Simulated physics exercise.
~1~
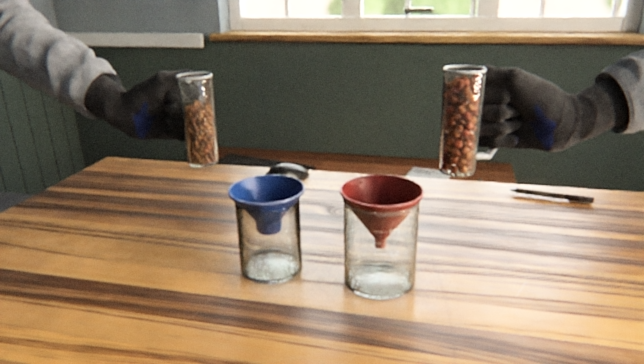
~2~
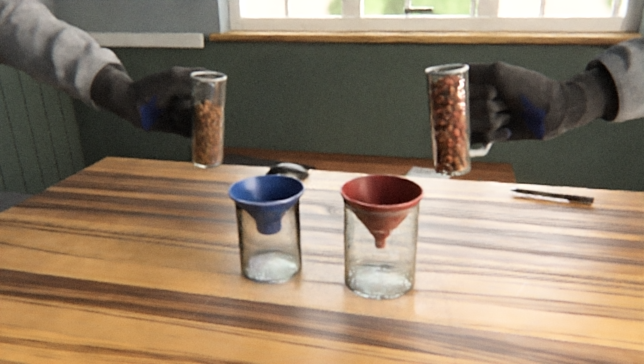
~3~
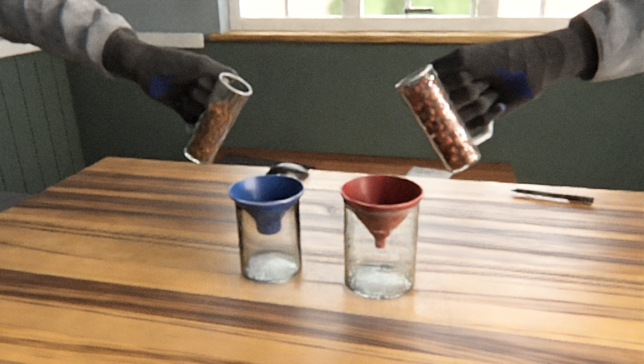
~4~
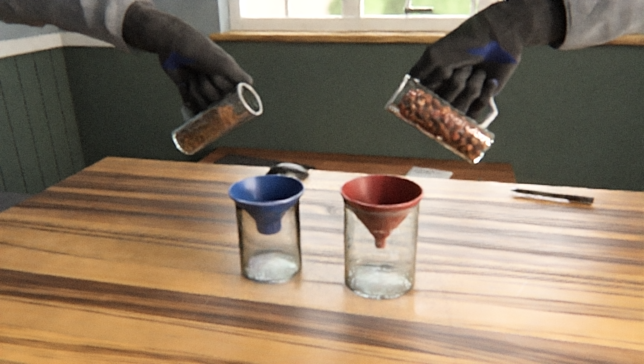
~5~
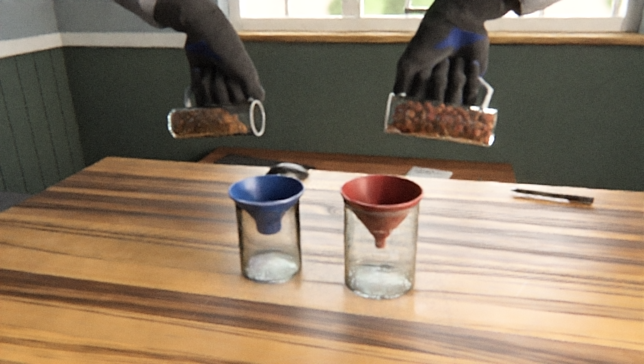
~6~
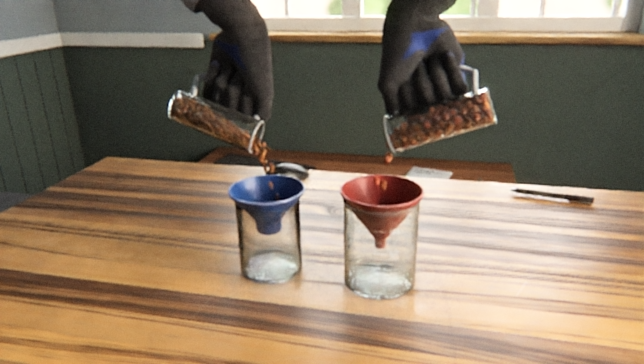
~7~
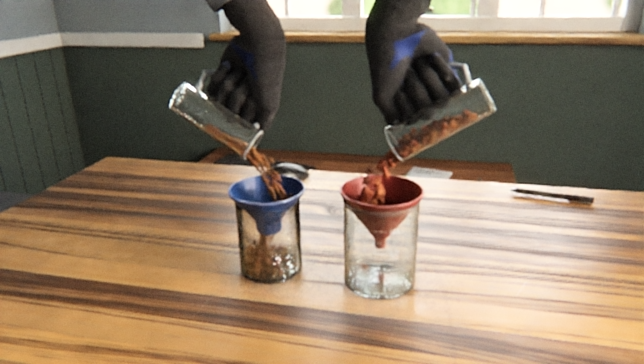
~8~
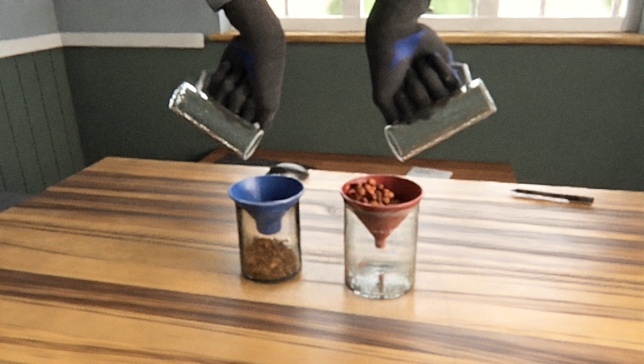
Two gloved hands empty cups into funnels; the left runs clear, the right jams.
